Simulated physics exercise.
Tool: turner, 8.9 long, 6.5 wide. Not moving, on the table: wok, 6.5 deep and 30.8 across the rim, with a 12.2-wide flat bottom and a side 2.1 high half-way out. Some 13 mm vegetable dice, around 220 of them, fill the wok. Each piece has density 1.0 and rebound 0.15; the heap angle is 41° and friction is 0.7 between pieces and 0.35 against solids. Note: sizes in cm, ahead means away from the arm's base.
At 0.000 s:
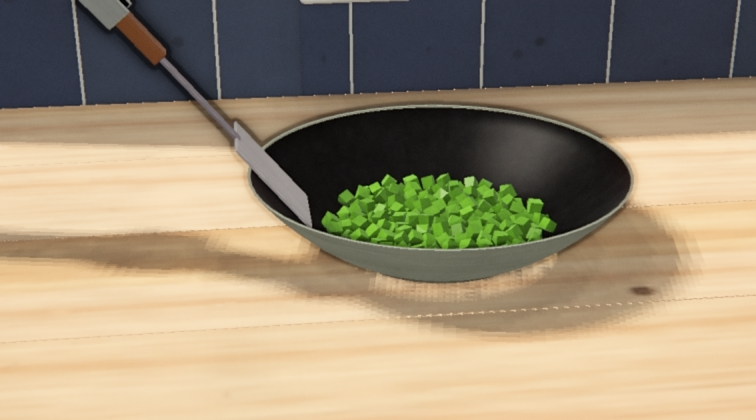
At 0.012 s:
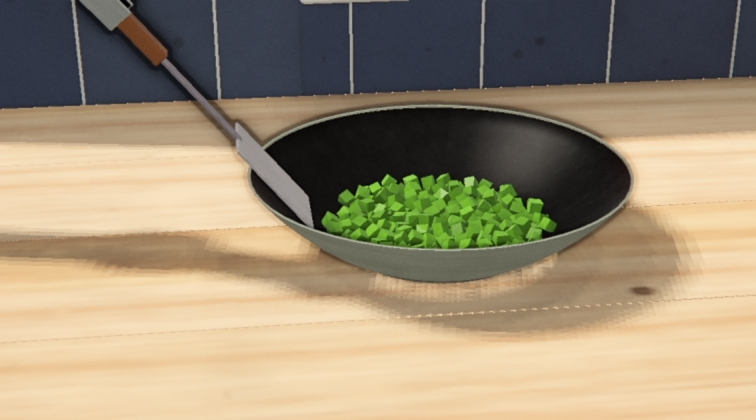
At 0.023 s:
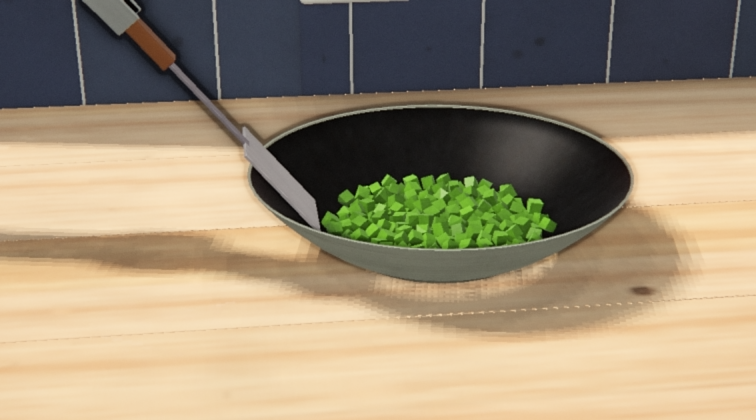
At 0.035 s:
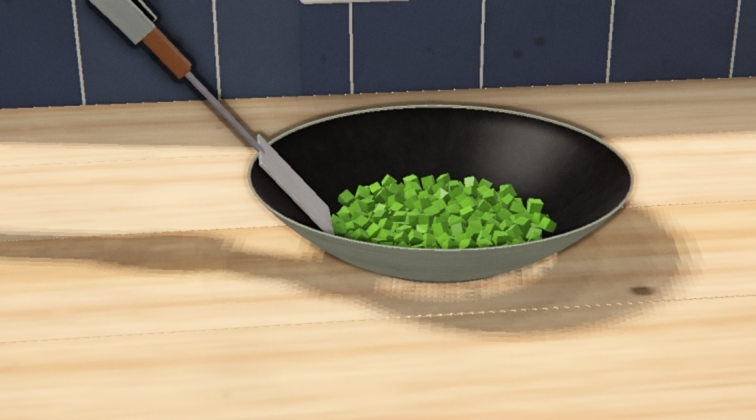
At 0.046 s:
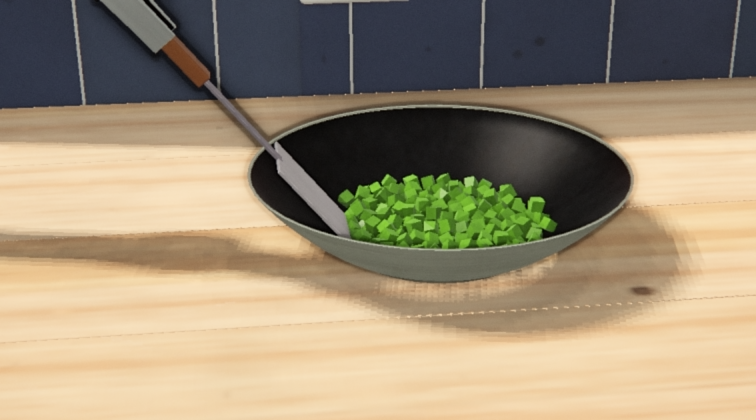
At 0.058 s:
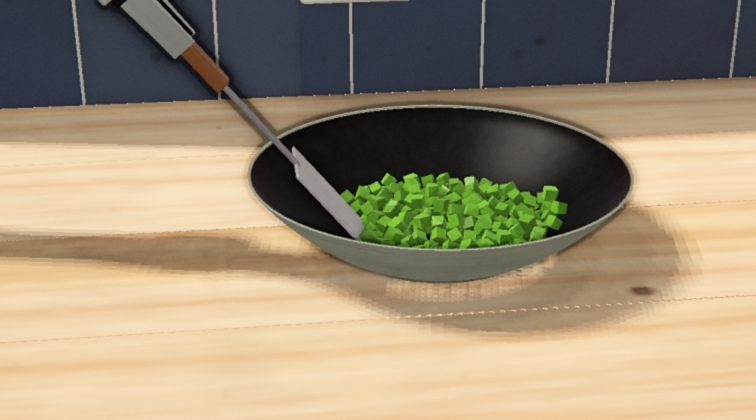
A robot arm's grey and brown end, holding a thin metal turner, reaches in from the upper left over a pale wooden counter with dark blue tiles behind, seen from slightly above by a still camera. A black wok with a grey outside holds a heap of small bright green cubes. The turner, barely moving at first, slides a short way rightward and down inside the wok, nudging the cubes slightly right.
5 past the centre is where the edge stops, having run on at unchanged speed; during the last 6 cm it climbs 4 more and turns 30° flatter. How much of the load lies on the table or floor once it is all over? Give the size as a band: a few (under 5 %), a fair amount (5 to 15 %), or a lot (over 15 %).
A fair amount, between 5 and 15 %.
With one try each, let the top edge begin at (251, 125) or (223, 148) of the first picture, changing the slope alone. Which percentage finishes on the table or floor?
Close to 10 and 5 percent respectively.
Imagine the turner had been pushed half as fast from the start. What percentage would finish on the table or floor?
I'd reckon close to 5 per cent.
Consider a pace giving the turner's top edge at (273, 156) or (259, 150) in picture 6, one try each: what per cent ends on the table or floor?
Respectively, around 0 and 0 per cent.
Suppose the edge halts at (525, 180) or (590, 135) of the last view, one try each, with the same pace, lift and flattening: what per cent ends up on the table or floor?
Close to 10 and close to 40 per cent, respectively.
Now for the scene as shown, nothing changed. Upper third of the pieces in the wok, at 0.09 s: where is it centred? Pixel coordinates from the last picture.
Roughly at pixel (505, 200).
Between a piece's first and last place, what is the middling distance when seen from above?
Around 5 cm, measured level.
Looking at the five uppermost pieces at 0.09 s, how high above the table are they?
They are around 6 cm up.
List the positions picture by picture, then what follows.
The turner top edge at (236, 136), sloping 51°; upper third of the load around (440, 215), from x 330 to 550, top at y 180; 222 in the wok, in the first frame.
The turner top edge at (237, 137), sloping 51°; upper third of the load around (440, 215), from x 330 to 550, top at y 180, in the second frame.
The turner top edge at (244, 141), sloping 51°; upper third of the load around (440, 215), from x 330 to 550, top at y 180, in the third frame.
The turner top edge at (259, 149), sloping 51°; upper third of the load around (440, 212), from x 335 to 550, top at y 180, in the fourth frame.
The turner top edge at (277, 157), sloping 51°; upper third of the load around (440, 216), from x 345 to 550, top at y 180, in the fifth frame.
The turner top edge at (295, 162), sloping 51°; upper third of the load around (454, 208), from x 345 to 560, top at y 180; 222 in the wok, in the sixth frame.
After 0.09 s, sloping 51°, highest piece 7 above the table; 222 in the wok.
After 0.12 s, sloping 42°, highest piece 8 above the table; 222 in the wok.
After 0.33 s, sloping 21°, highest piece 7 above the table; 203 in the wok, 17 on the table or floor, 2 on the blade or in flight.
After 1.38 s, sloping 21°, highest piece 6 above the table; 203 in the wok, 19 on the table or floor.
In the end, 203 in the wok, 19 on the table or floor. That is 9 % on the table or floor.
